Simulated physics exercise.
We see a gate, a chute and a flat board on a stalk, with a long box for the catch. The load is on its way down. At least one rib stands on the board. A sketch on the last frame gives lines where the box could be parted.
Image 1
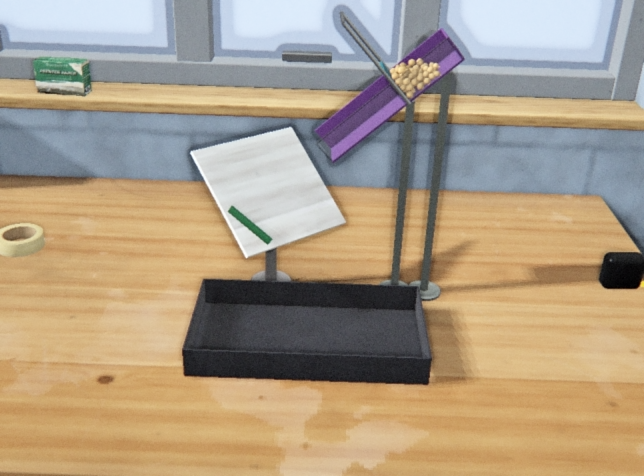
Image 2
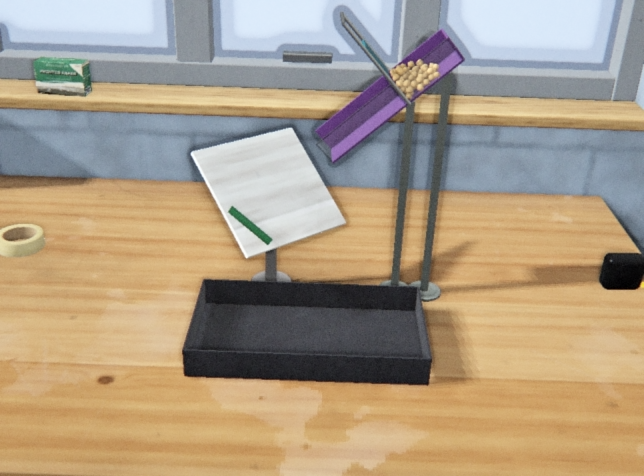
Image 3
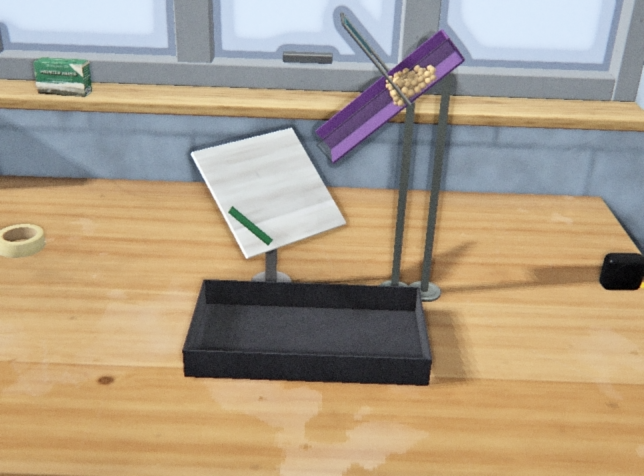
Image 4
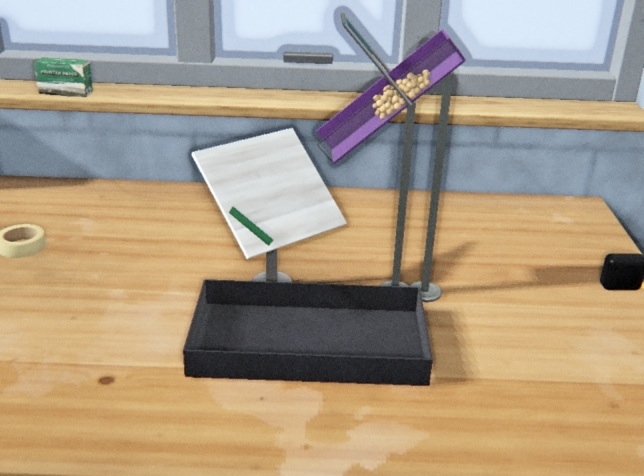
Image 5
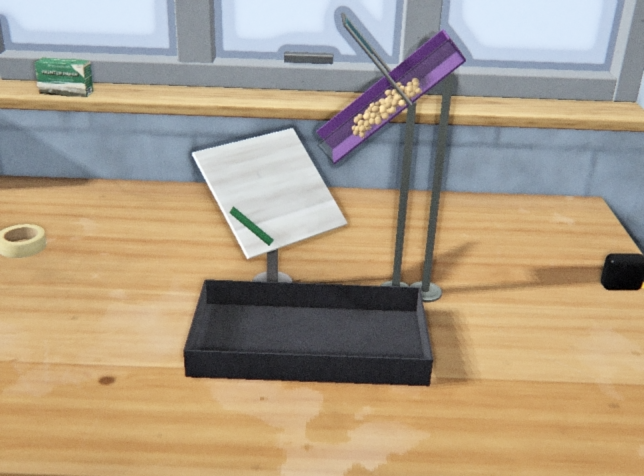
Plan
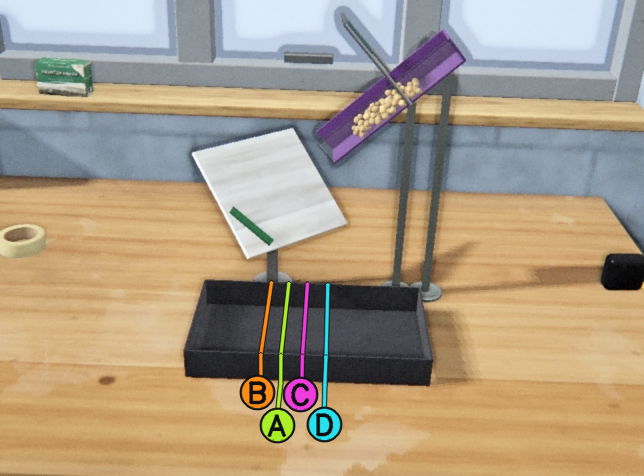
Dried chickpeas sliding down and left along a sloping purple chute, above a tilted pale board with a green rib and an empty black box.
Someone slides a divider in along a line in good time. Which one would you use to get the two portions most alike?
C.
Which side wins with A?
Right.
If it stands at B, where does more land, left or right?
The right side.
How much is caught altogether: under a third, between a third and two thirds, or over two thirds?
About that: Over two thirds.
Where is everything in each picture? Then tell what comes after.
In the first frame, load behind the gate at (410, 79), dried chickpeas; lip of the chute at (332, 156), sloping fairly steeply.
In the second frame, middle of the board at (271, 188), tilted fairly steeply; middle of its low edge at (299, 239); of its high edge at (244, 139).
In the third frame, front corners of the box at (183, 350) and (431, 359), empty; front of the load at (397, 103).
In the fourth frame, middle of the load at (397, 93); its front at (378, 113), about a third of the way to the lip; rib from (232, 207) to (273, 241).
In the fifth frame, middle of the load at (388, 108); its front at (355, 128), about two thirds of the way to the lip.
On the marked copy, line A crosses the front rim at (281, 354); line B crosses the front rim at (260, 353); line C crosses the front rim at (302, 355); line D crosses the front rim at (326, 356).
Choosing A, of what is caught, a small part on the left of the divider, nearly all on the right.
Choosing B, of what is caught, a stray few on the left of the divider, nearly all on the right.
Choosing C, of what is caught, about half on the left of the divider, about half on the right.
Choosing D, of what is caught, most on the left of the divider, a small part on the right.
